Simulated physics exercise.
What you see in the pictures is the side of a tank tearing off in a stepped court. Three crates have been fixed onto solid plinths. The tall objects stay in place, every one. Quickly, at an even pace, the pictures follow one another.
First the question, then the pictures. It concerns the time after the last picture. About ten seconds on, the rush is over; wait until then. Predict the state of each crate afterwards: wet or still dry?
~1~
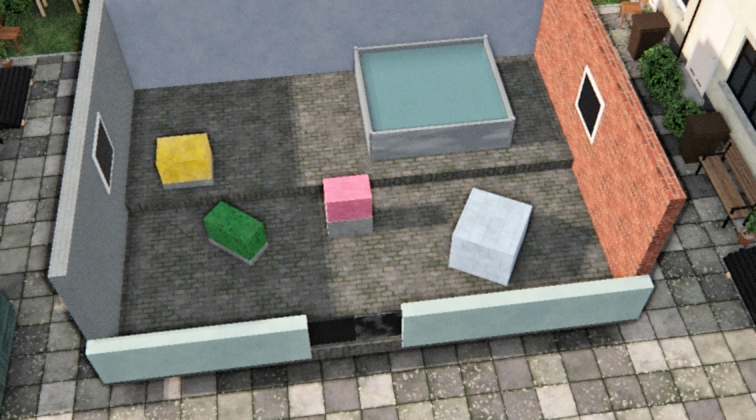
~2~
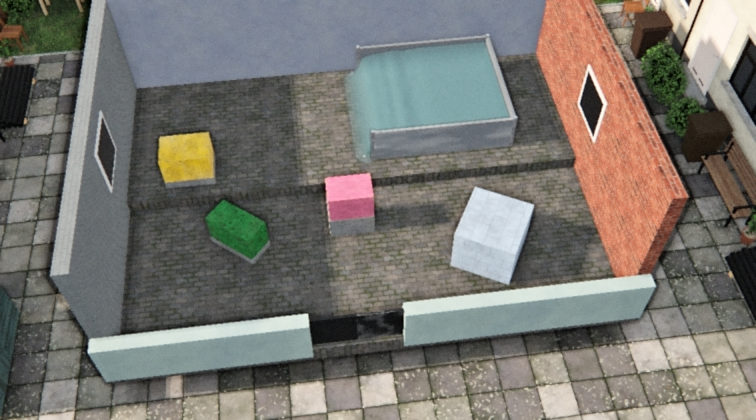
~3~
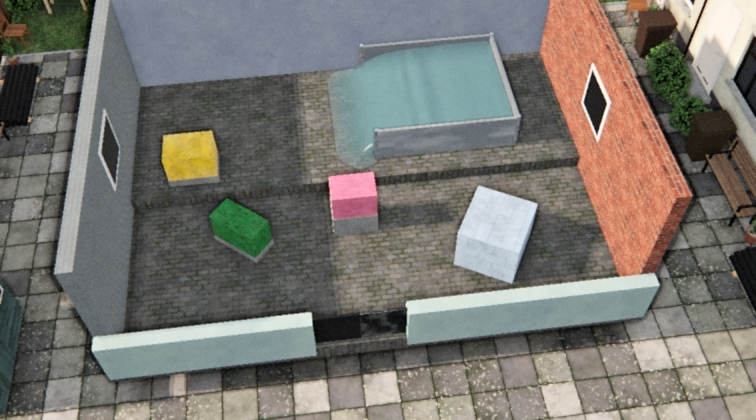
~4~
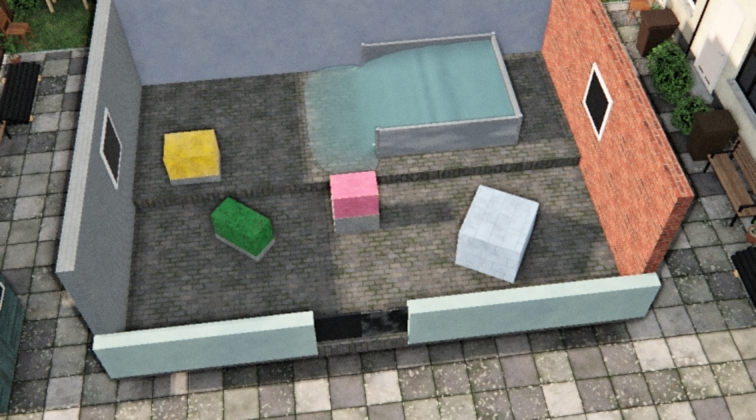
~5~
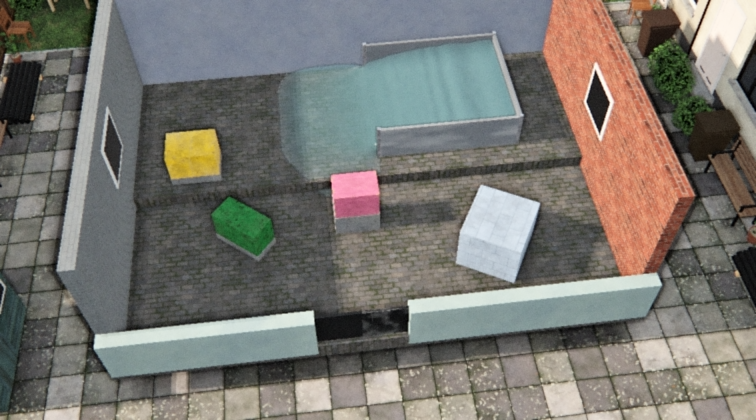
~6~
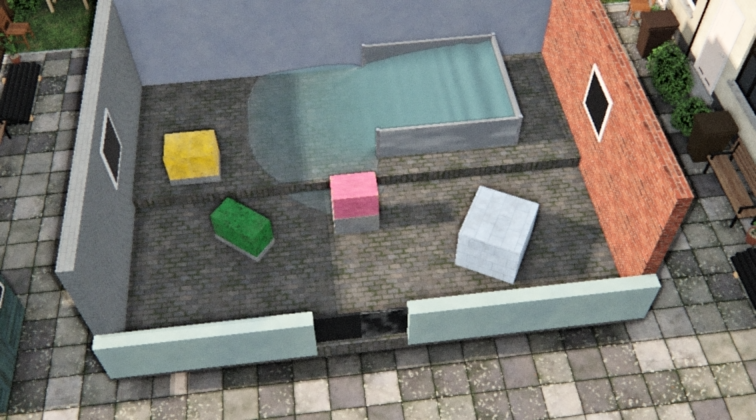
In the end green crate: A wet one; pink crate: A dry one; yellow crate: A wet one.
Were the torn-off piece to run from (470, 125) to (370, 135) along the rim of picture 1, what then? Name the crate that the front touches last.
My pick is the one in yellow.
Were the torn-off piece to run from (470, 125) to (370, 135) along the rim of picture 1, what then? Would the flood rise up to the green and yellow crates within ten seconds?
First the green crate: It gets reached; then the yellow crate: It is never reached.
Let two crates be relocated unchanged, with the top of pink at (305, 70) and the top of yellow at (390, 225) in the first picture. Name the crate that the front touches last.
Yellow crate.
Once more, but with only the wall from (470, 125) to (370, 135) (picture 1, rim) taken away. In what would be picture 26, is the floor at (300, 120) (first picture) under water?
I reckon it ends up parched.
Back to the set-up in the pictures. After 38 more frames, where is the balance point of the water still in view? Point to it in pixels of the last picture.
Centre of the water: Near (279, 176).
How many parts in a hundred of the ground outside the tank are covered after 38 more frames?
My guess is around 70 in a hundred.
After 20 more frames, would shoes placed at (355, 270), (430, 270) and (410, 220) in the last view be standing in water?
Status per point, in sequence: Unwetted, then unwetted, then unwetted.
A moment on, water covers 35 % of the floor; the green crate water round its plinth, the pink crate water round its plinth, the yellow crate water round its plinth.
Next, water covers 45 % of the floor; the green crate water round its plinth, the pink crate water round its plinth, the yellow crate water round its plinth.
Then, water covers 55 % of the floor; the green crate water round its plinth, the pink crate water round its plinth, the yellow crate water round its plinth.
Later, water covers 70 % of the floor; the green crate water round its plinth, the pink crate water round its plinth, the yellow crate water round its plinth.
In the end, water covers 90 % of the floor; the green crate was topped, the pink crate stayed above the water, the yellow crate was topped.
